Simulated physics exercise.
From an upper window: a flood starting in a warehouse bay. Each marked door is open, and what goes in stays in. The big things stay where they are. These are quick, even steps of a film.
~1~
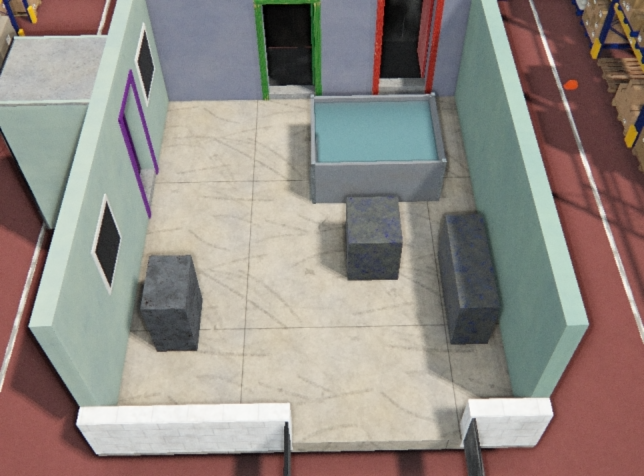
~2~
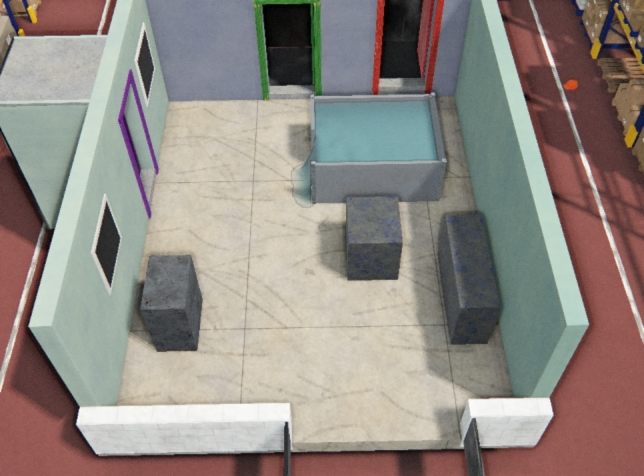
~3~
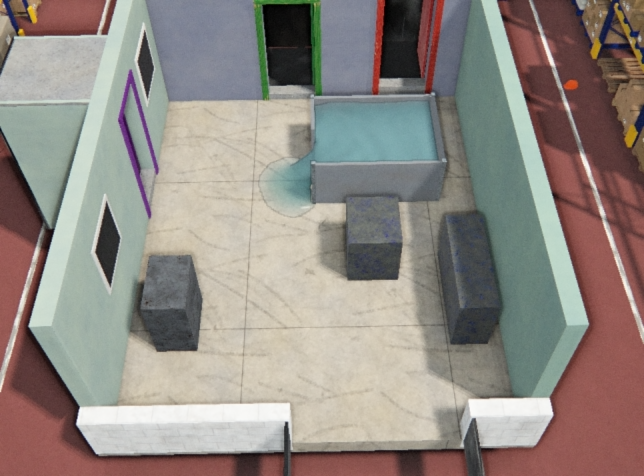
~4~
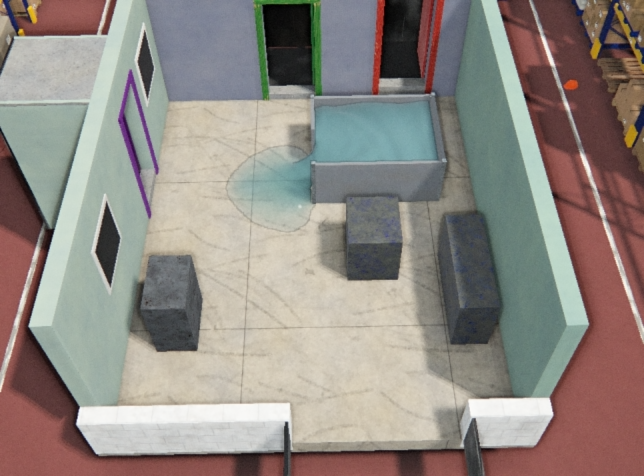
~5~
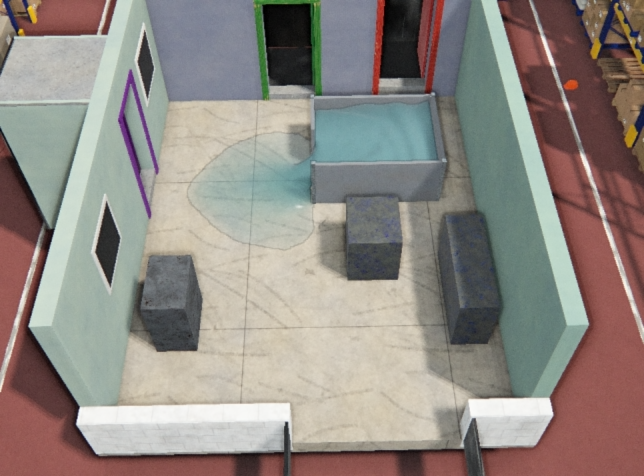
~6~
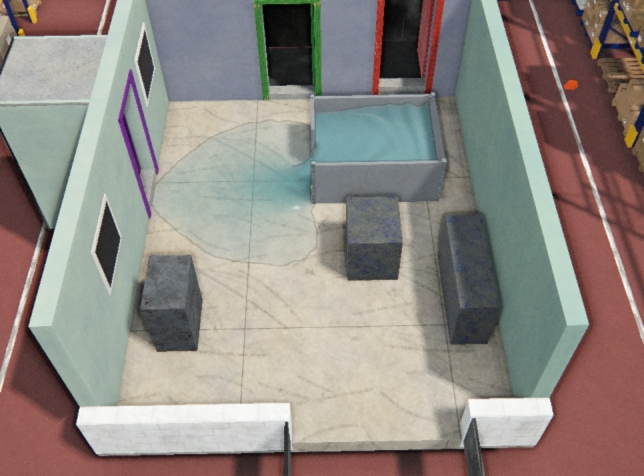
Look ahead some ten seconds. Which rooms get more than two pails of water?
The red door admits no more than that; the green door admits no more than that; the purple door lets in a lot.
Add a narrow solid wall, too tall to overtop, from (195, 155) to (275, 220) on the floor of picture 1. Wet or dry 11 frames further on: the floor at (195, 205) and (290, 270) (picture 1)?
One after the other: No water, under water.
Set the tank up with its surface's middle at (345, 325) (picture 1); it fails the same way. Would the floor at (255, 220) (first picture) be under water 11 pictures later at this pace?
Answer: Covered.
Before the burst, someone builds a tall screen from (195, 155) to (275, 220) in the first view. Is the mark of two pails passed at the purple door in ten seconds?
One by one: The purple one keeps below it.
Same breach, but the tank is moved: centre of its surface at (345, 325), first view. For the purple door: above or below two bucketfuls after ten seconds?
In short: The purple door keeps below it.
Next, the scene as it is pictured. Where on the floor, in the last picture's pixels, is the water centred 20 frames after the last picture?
Roughly at (275, 198).
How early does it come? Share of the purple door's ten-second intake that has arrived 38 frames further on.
Roughly 100 per cent.
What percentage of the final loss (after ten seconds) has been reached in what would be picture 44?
I make it 70 per cent.
A moment on, water covers 35 % of the floor; the red door not reached, the green door wet at the sill, nothing in, the purple door over two buckets in.
Next, water covers 40 % of the floor; the red door not reached, the green door wet at the sill, nothing in, the purple door far over two buckets in.
Then, water covers 55 % of the floor; the red door not reached, the green door wet at the sill, nothing in, the purple door far over two buckets in.
Later, water covers 85 % of the floor; the red door wet at the sill, nothing in, the green door wet at the sill, nothing in, the purple door far over two buckets in.
In the end, water covers 100 % of the floor; the red door wet at the sill, nothing in, the green door wet at the sill, nothing in, the purple door far over two buckets in.
